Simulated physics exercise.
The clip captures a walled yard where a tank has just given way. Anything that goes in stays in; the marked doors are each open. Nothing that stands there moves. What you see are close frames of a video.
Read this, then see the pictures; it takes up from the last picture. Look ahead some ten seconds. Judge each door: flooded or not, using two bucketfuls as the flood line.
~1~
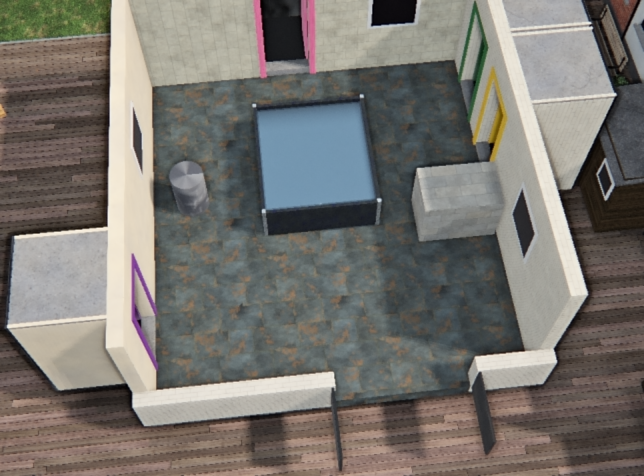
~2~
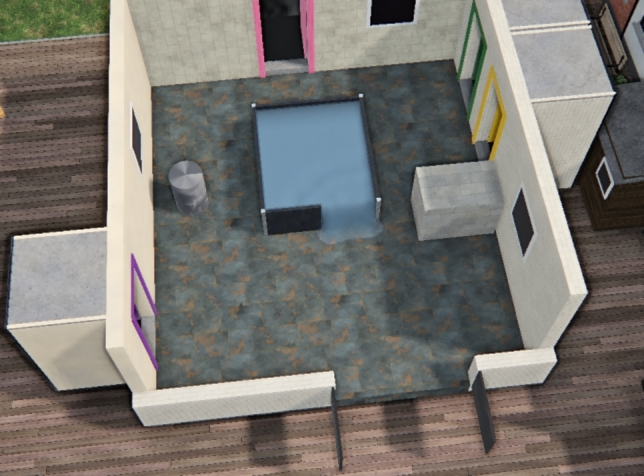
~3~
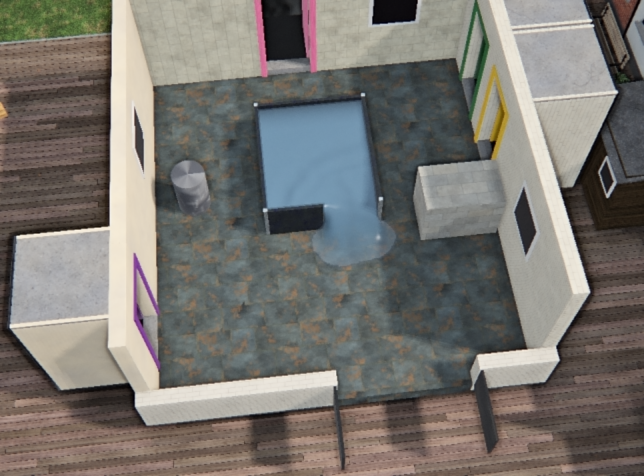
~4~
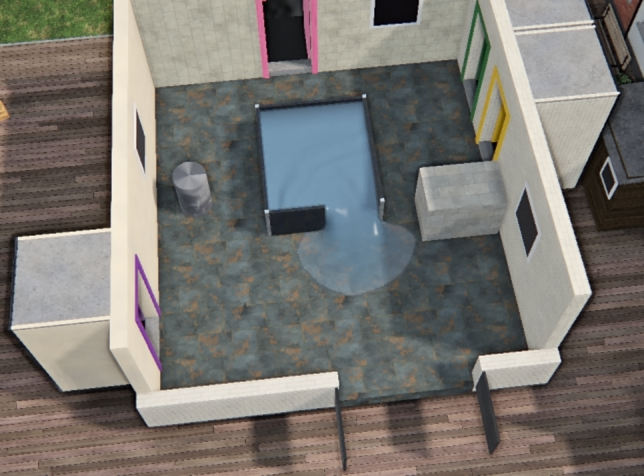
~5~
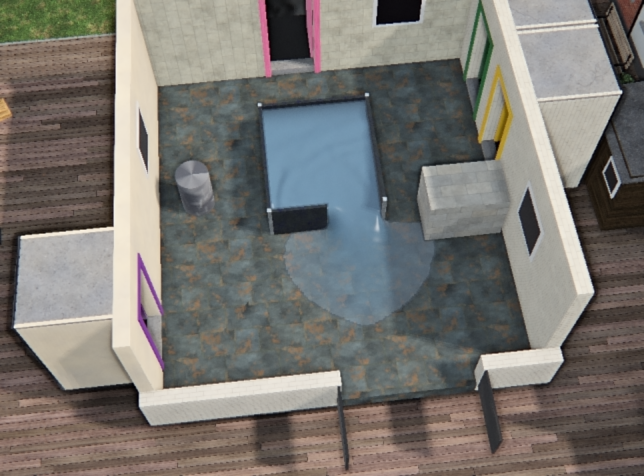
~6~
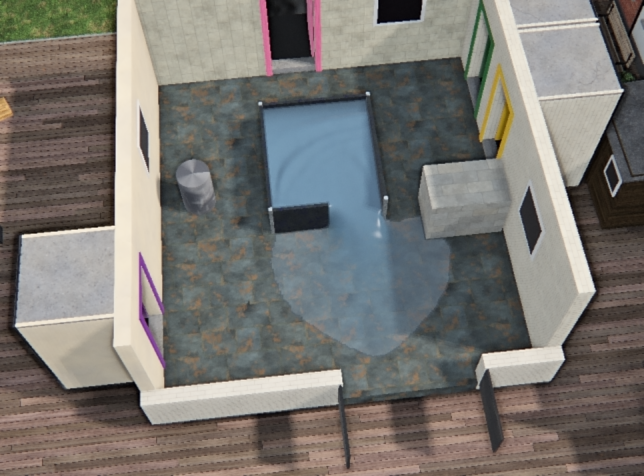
My prediction: Green door: Within the cap; yellow door: Within the cap; purple door: Over the cap; pink door: Within the cap.
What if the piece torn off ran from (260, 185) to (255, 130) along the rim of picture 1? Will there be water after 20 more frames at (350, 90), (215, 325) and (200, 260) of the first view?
In turn: Inundated, then inundated, then inundated.
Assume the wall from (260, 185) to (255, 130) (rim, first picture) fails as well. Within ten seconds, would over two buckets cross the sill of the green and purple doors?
Lab note: Green door above the mark, purple door above the mark.
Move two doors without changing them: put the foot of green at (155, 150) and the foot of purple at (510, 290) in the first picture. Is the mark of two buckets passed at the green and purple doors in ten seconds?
Green stays within the limit, purple exceeds the limit.
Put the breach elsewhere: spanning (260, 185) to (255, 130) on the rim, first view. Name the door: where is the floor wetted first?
The door marked purple comes first.
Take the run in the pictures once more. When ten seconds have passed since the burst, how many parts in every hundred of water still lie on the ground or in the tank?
Roughly 46 %.
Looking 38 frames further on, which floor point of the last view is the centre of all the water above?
The water's middle lies around (333, 244).
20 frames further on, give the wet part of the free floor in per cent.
The answer is around 40 per cent.
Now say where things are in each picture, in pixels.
The first frame shows the tank at (315, 155) is whole and still.
In the second frame, water pours out at (348, 218) and has run to (379, 228).
In the third frame, water pours out at (350, 218) and has run to (333, 261).
In the fourth frame, water pours out at (352, 219) and has run to (349, 291).
In the fifth frame, water pours out at (354, 218) and has run to (376, 319).
In the sixth frame, water pours out at (355, 217) and has run to (385, 349).
A moment on, water covers 30 % of the floor; the green door not reached, the yellow door not reached, the purple door not reached, the pink door not reached.
Next, water covers 35 % of the floor; the green door not reached, the yellow door not reached, the purple door not reached, the pink door not reached.
Then, water covers 40 % of the floor; the green door not reached, the yellow door not reached, the purple door under two buckets in, the pink door not reached.
Later, water covers 55 % of the floor; the green door not reached, the yellow door wet at the sill, nothing in, the purple door over two buckets in, the pink door not reached.
In the end, water covers 75 % of the floor; the green door not reached, the yellow door wet at the sill, nothing in, the purple door over two buckets in, the pink door not reached.
